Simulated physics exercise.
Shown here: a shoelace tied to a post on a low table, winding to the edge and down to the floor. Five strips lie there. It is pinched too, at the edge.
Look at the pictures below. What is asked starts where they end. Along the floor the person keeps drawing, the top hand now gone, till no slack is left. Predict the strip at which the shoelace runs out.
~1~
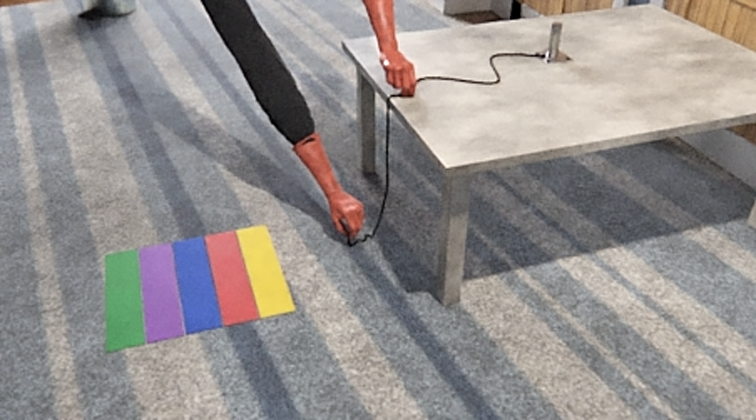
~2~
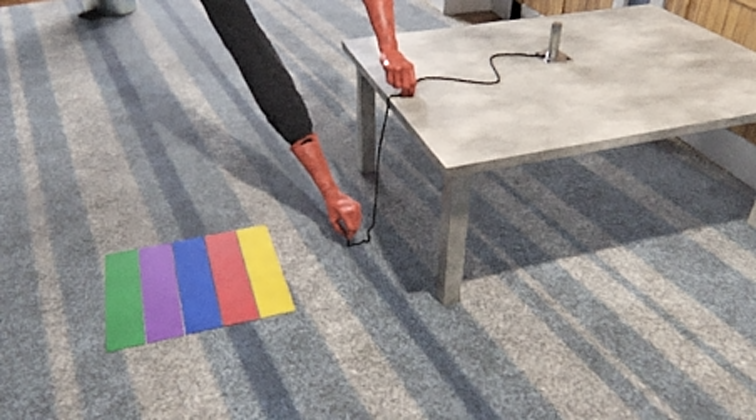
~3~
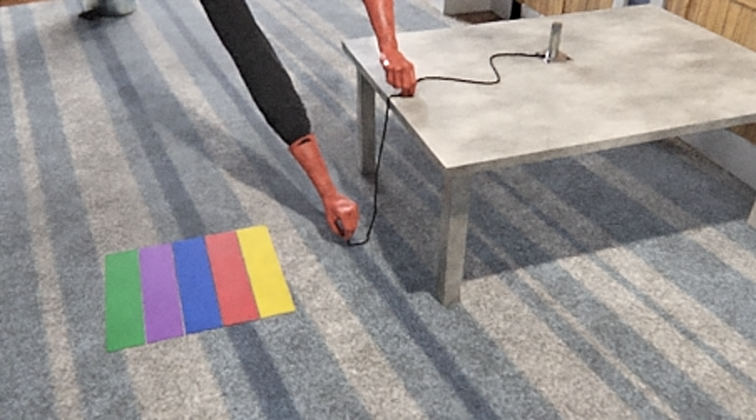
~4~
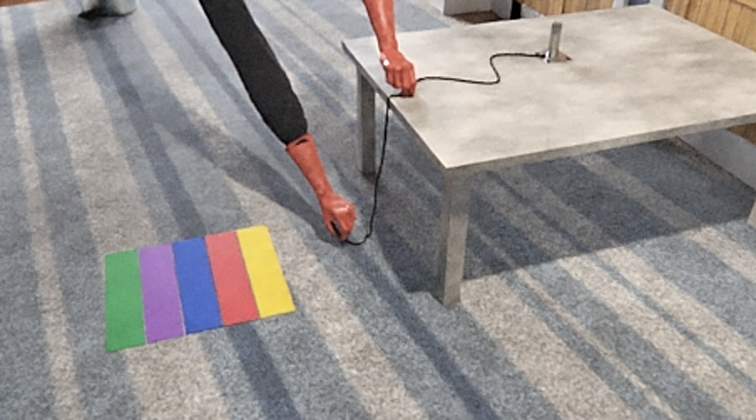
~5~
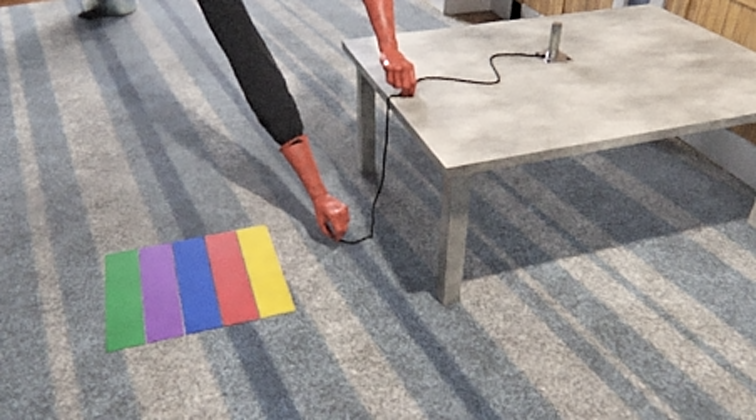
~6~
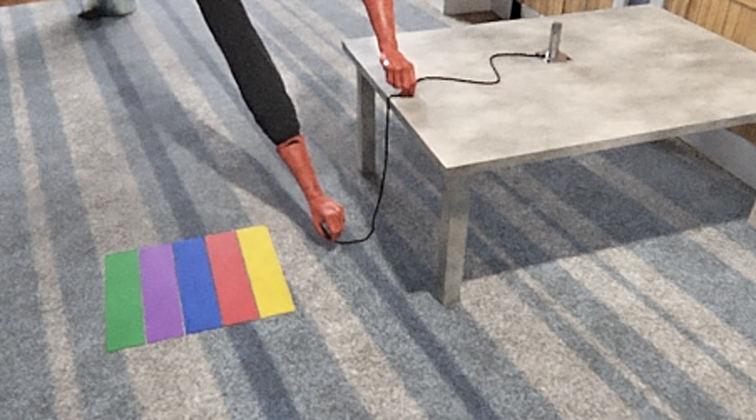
I would say the purple strip.
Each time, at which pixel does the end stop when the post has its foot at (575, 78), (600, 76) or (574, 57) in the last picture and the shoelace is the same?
Try by try: (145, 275), (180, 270) and (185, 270).
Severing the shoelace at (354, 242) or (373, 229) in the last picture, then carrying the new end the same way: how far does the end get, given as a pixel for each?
For the first cut it's about (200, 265), and for the second about (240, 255).
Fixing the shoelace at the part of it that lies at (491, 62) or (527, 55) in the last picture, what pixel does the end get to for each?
Per try (px, approx.): (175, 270), (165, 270).
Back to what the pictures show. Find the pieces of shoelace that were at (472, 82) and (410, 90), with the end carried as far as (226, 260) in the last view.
The first lands at (425, 85), while the second lands at (374, 131).
Soon after, end near (225, 260); over red.
After that, end near (183, 268); over blue.
At the stop, end near (158, 273); over purple. The purple one.
